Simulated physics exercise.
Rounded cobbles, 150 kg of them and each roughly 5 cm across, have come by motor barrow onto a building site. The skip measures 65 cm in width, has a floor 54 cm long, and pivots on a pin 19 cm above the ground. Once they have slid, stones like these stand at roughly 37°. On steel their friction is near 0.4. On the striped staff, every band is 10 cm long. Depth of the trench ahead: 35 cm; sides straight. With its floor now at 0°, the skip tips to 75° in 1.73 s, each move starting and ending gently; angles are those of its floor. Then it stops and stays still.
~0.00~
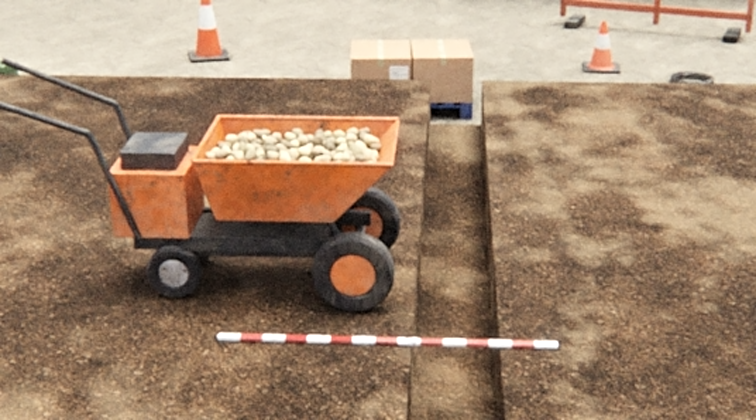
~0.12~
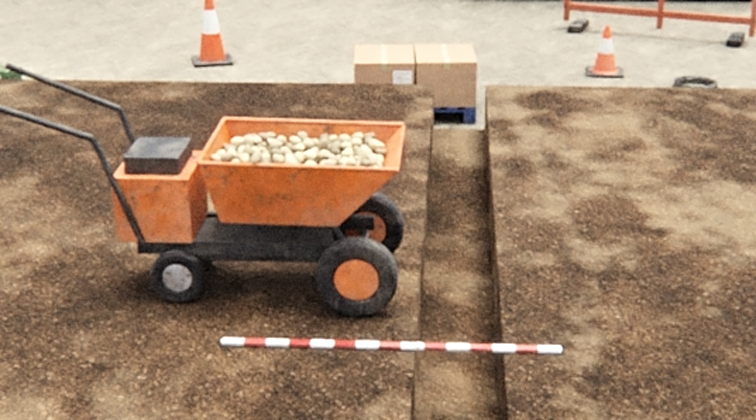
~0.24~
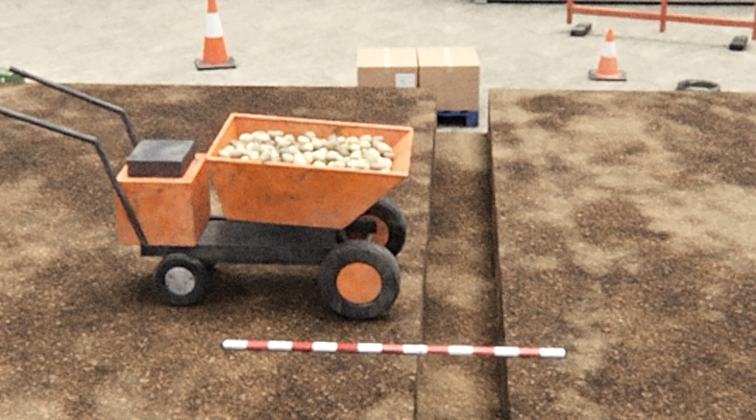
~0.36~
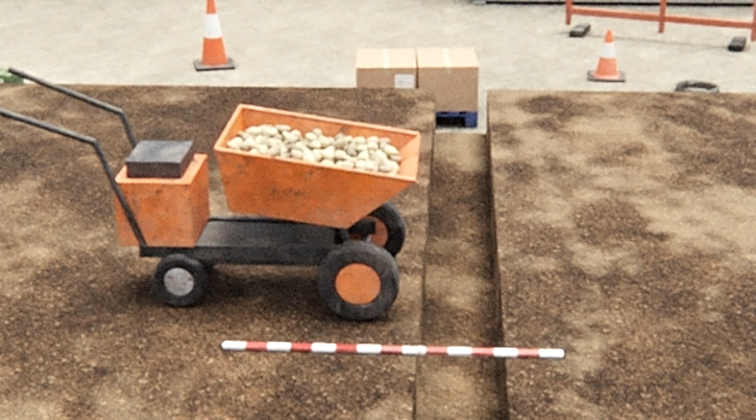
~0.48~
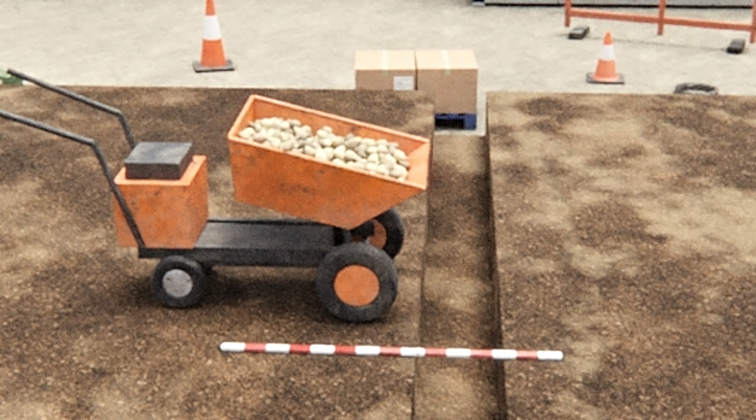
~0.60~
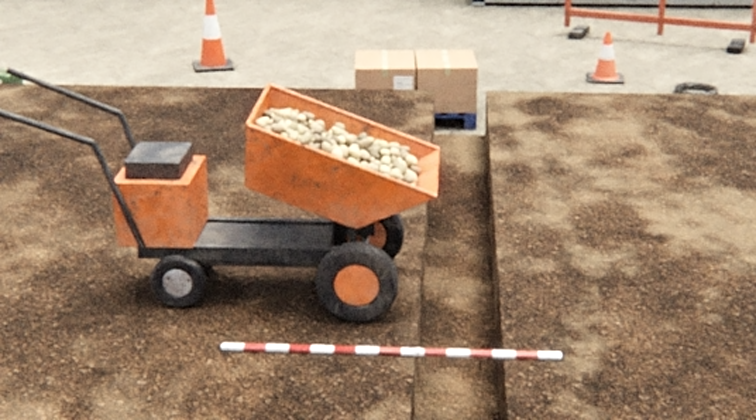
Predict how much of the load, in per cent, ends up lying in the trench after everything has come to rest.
Roughly 35 per cent of it.
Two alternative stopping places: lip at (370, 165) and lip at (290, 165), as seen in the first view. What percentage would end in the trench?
55 and 85 %.
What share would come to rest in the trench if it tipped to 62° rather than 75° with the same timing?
In that case some 45 per cent.
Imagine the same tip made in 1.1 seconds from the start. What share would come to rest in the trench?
Then about 30 per cent.
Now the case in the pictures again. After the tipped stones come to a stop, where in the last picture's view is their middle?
Around (532, 293).
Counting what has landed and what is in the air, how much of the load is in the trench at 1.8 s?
Roughly 10% by that time.
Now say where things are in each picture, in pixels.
In the first frame, the skip is at 0°, its lip at (392, 165); the top of the load is at (291, 140).
The second frame shows lip at (397, 170), floor tilted 1°, highest stones at (297, 143); the stones move at 0.2 m/s on average.
The third frame shows lip at (406, 176), floor tilted 4°, highest stones at (282, 142); the stones move at 0.3 m/s on average.
In the fourth frame, the skip is at 8°, its lip at (414, 180); the top of the load is at (266, 135); the stones move at 0.4 m/s on average.
The fifth frame shows lip at (424, 188), floor tilted 14°, highest stones at (275, 127); the stones move at 0.5 m/s on average.
In the sixth frame, the skip is at 21°, its lip at (436, 196); the top of the load is at (284, 120); the stones move at 0.6 m/s on average.
After 1.3 s the floor is at 63°; 98 % in the skip, 2 % in the trench; the foremost stones are at (497, 253).
After 1.8 s the floor is at 75°; 34 % in the skip, 11 % in the trench, 55 % past the trench; the foremost stones are at (645, 287).
After 2.2 s the floor is at 75°; 8 % in the skip, 22 % in the trench, 69 % past the trench; the foremost stones are at (732, 302).
After 4.1 s the floor is at 75°; 0 % in the skip, 35 % in the trench, 65 % past the trench; the foremost stones are past the picture's edge.
